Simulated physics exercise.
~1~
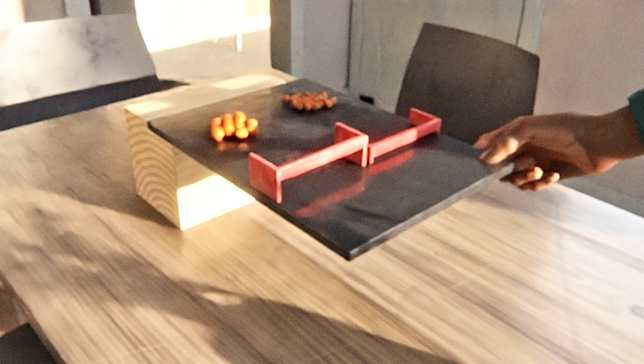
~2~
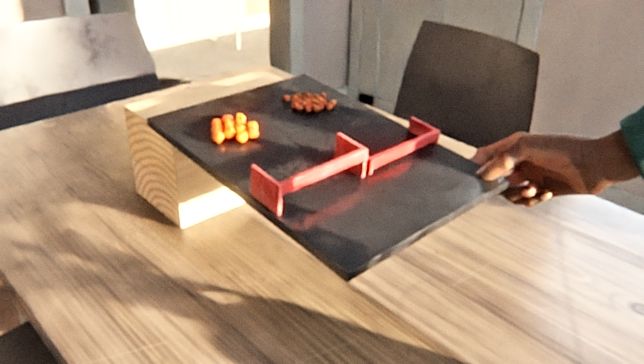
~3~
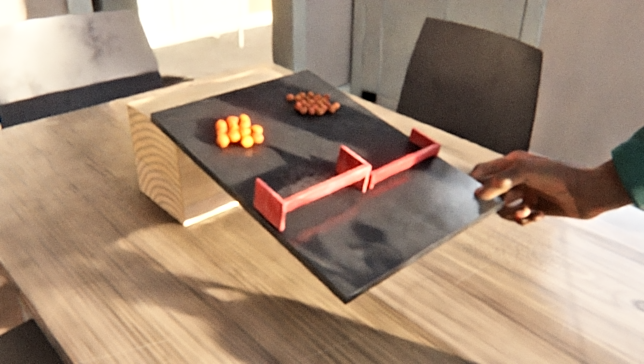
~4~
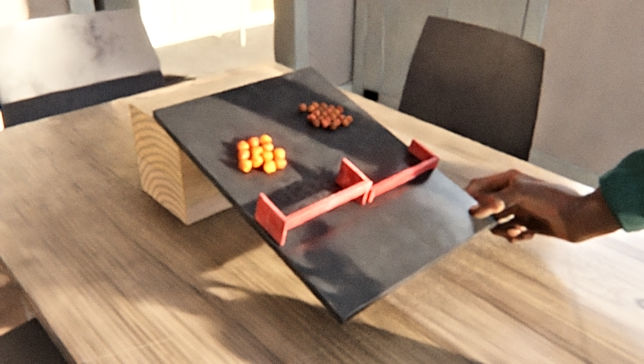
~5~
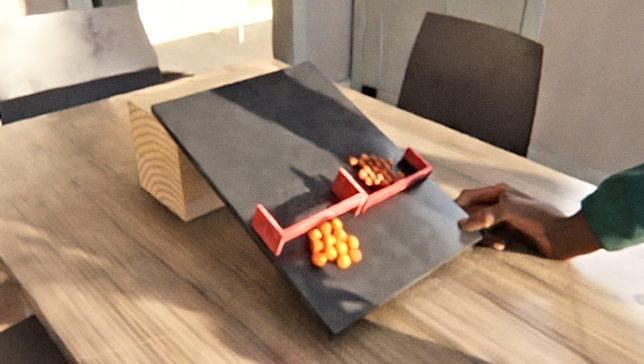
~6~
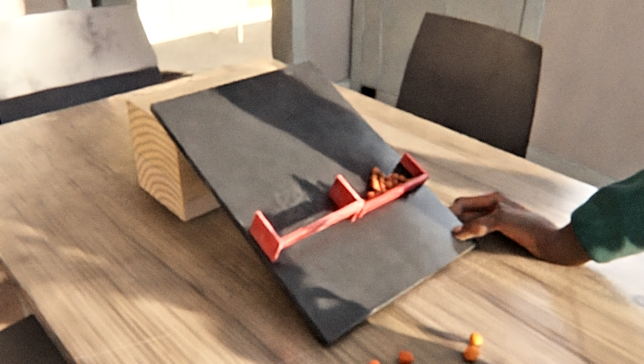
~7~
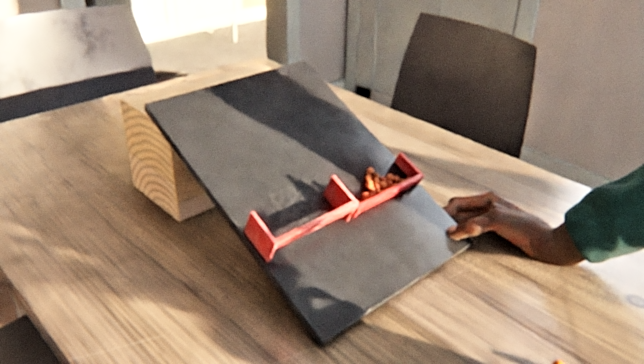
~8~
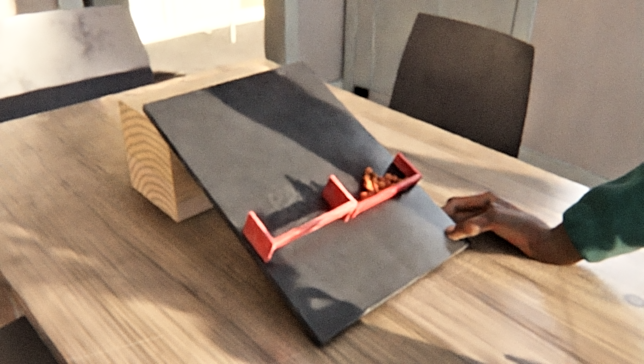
A hand lowered the free end of a dark board propped on a wooden block, and two small piles slid down it; the bright orange pieces slipped under their red bar and rolled away, while the reddish-brown ones stayed gathered behind theirs.
